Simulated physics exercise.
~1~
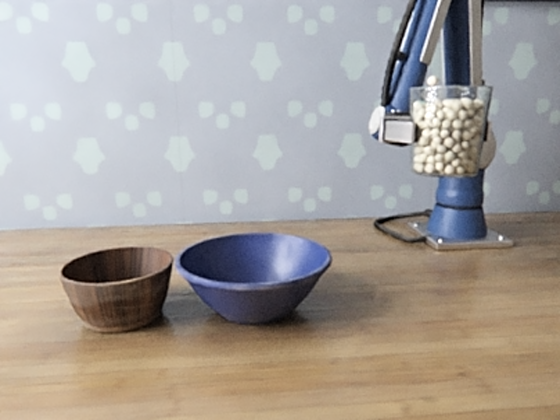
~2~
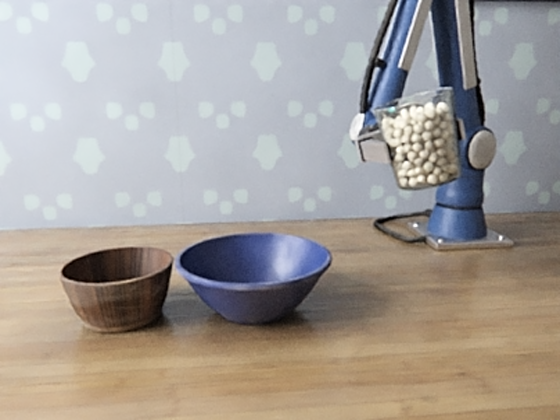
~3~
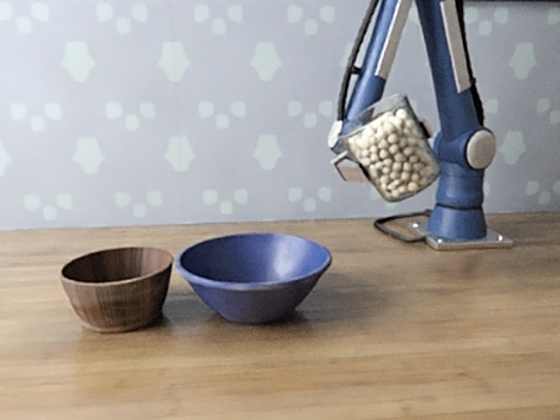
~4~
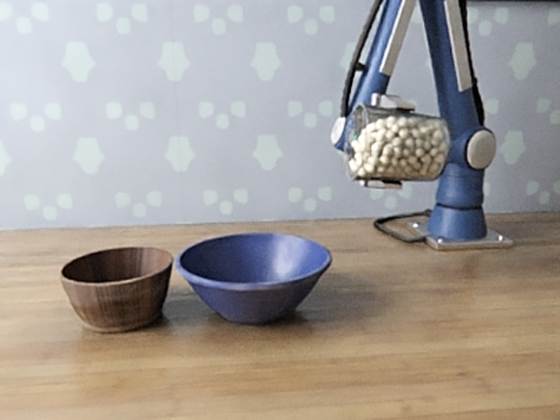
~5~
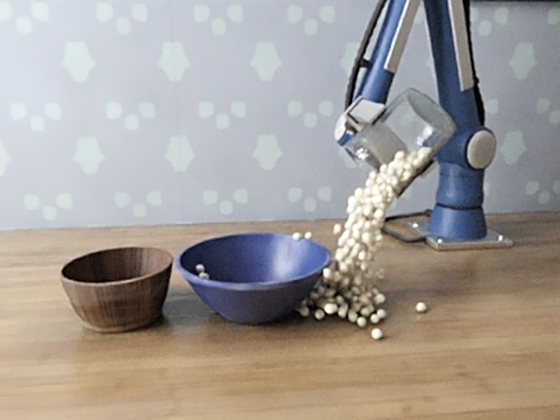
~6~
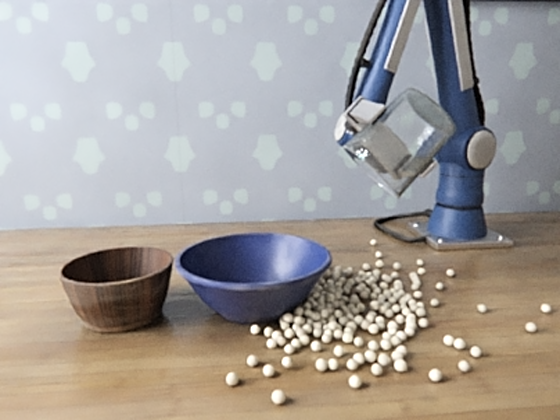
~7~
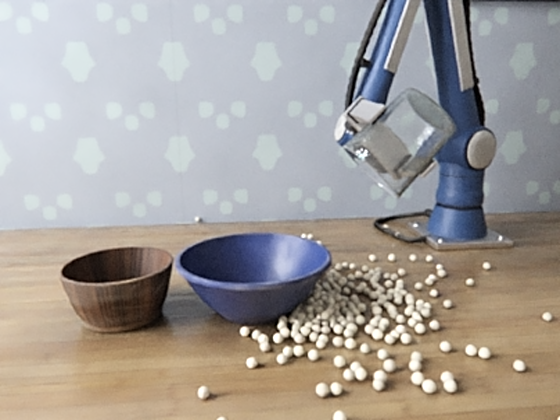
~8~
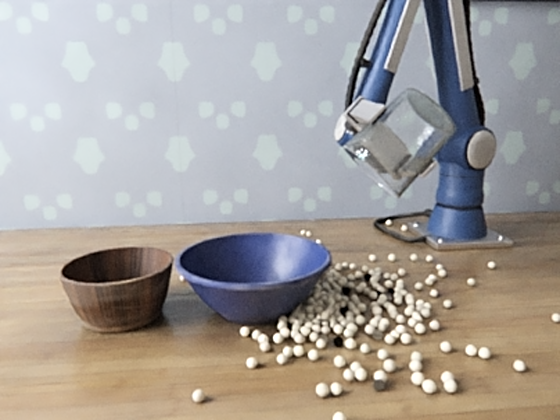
On a wooden tabletop in front of a pale patterned wall, a blue robot arm holds a clear cup full of small white beads, with a brown bowl and a wider blue bowl standing to its left. The arm leans down and carries the cup a little to the left, tipping it toward the bowls. The cup rolls onto its side and then turns over, and the beads pour out in a stream short of the blue bowl. They pile against its right side and scatter across the table. The emptied cup stays tilted above the spill, the brown bowl untouched.
